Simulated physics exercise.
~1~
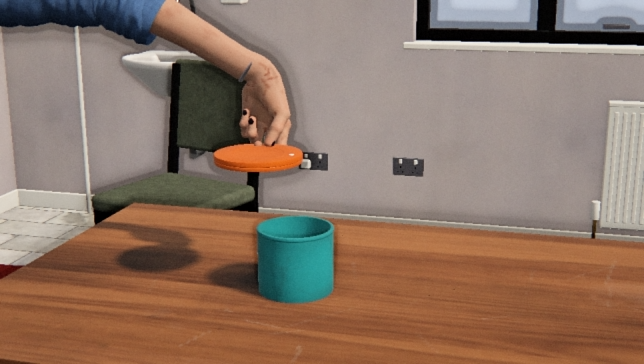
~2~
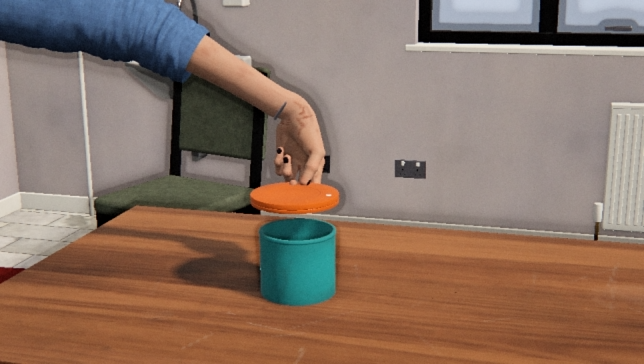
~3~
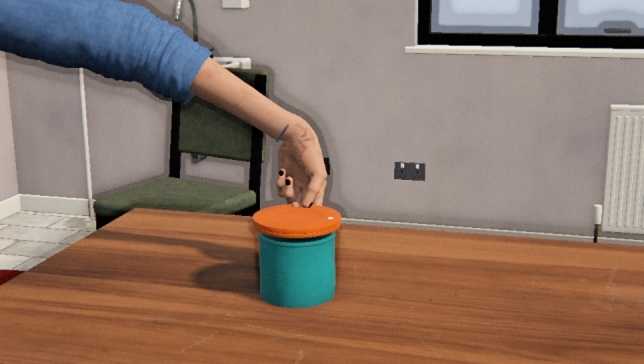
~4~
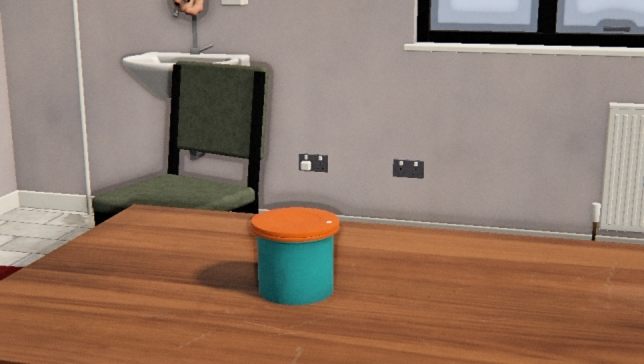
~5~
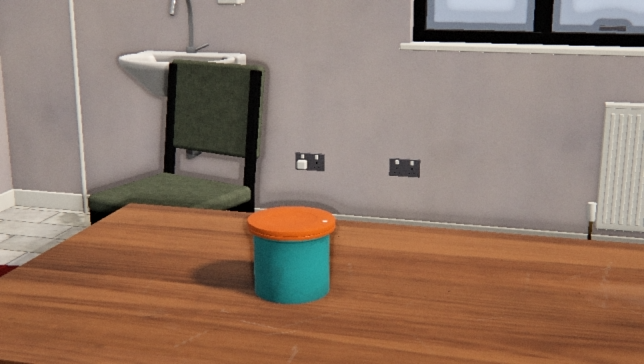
Orange disc being lowered by a hand onto a teal pot on a wooden table, resting on the rim after release.
